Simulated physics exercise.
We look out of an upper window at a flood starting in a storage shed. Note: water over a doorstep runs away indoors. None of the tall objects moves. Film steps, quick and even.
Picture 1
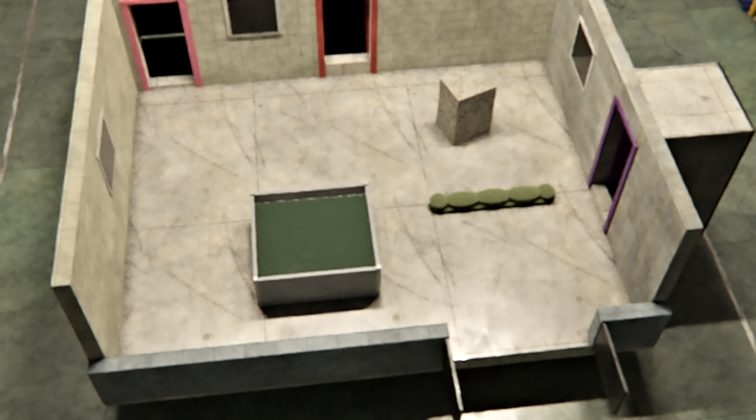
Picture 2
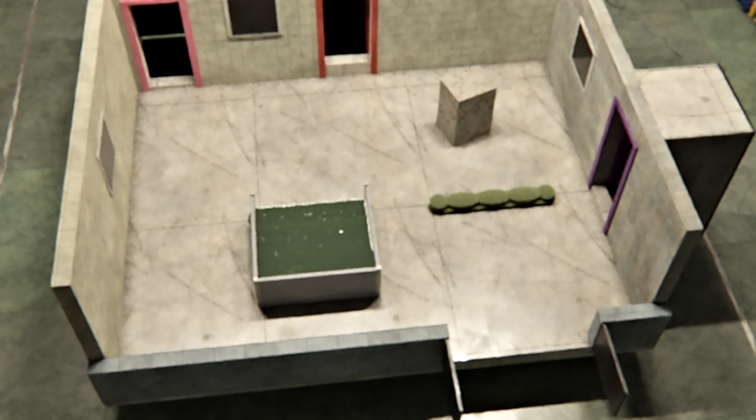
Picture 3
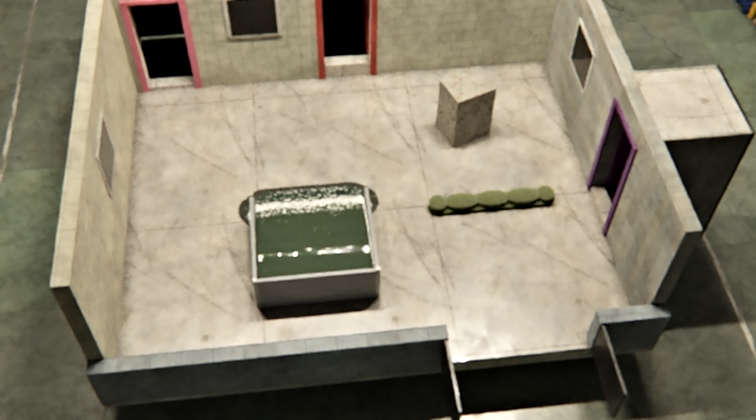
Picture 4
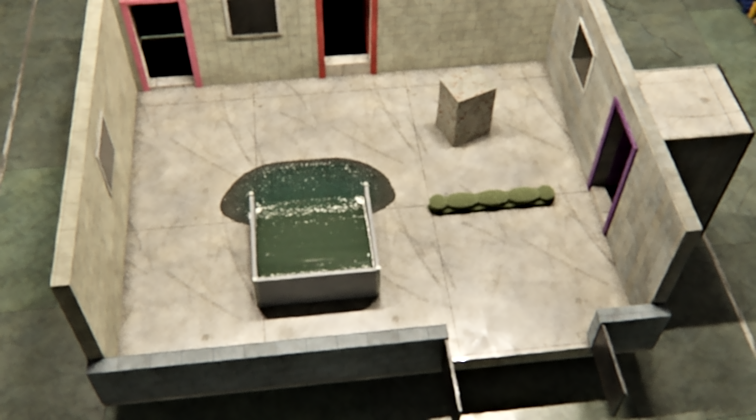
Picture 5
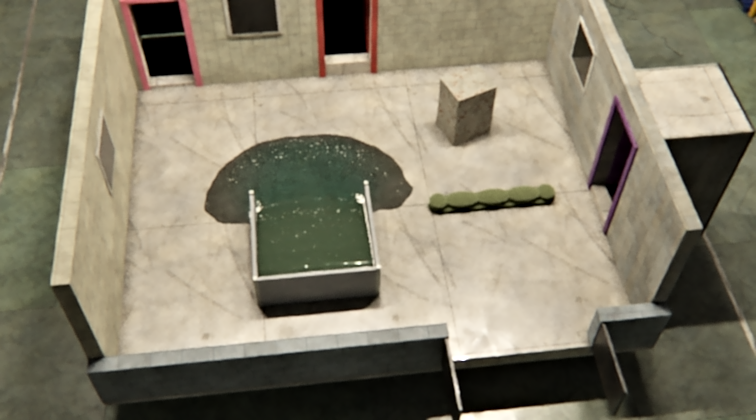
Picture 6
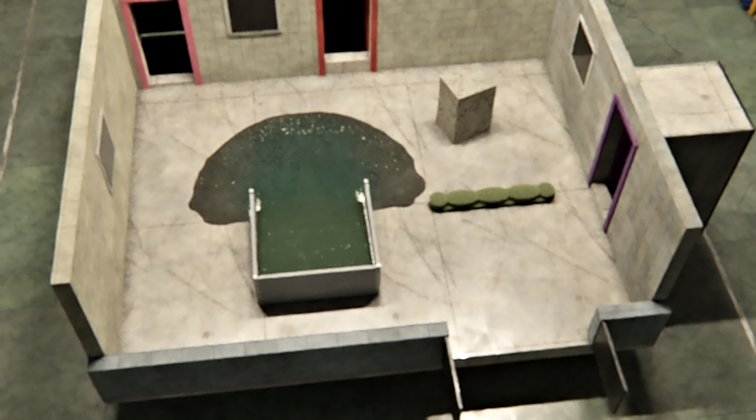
In a storage shed, dark green water pours from an open tank's far side and spreads across the floor.
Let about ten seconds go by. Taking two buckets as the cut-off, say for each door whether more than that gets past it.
The pink door will allow in an excess. The purple door will allow in no excess. The red door will allow in no excess.
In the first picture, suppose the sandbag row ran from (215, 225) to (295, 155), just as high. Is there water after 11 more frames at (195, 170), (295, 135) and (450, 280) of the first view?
First point inundated, second inundated, third still bare.
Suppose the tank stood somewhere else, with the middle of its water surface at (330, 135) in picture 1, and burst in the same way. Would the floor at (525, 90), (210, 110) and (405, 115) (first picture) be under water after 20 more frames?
Soaked, soaked, soaked.
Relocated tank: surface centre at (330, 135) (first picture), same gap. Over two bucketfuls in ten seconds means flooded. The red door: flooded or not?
Then the red door exceeds the limit.
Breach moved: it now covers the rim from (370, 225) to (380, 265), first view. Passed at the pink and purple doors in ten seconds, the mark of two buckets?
In short: Pink falls short, purple exceeds the limit.
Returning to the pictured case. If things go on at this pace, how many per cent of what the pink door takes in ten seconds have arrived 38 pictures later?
That share would be near 100 %.
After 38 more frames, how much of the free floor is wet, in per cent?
Close to 70 percent, by my reckoning.
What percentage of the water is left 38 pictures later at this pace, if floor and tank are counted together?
Roughly 96 parts in a hundred.
A moment on, water covers 30 % of the floor; the pink door not reached, the purple door not reached, the red door wet at the sill, nothing in.
Next, water covers 35 % of the floor; the pink door under two buckets in, the purple door not reached, the red door wet at the sill, nothing in.
Then, water covers 40 % of the floor; the pink door over two buckets in, the purple door not reached, the red door wet at the sill, nothing in.
Later, water covers 70 % of the floor; the pink door over two buckets in, the purple door wet at the sill, nothing in, the red door wet at the sill, nothing in.
In the end, water covers 90 % of the floor; the pink door far over two buckets in, the purple door wet at the sill, nothing in, the red door wet at the sill, nothing in.
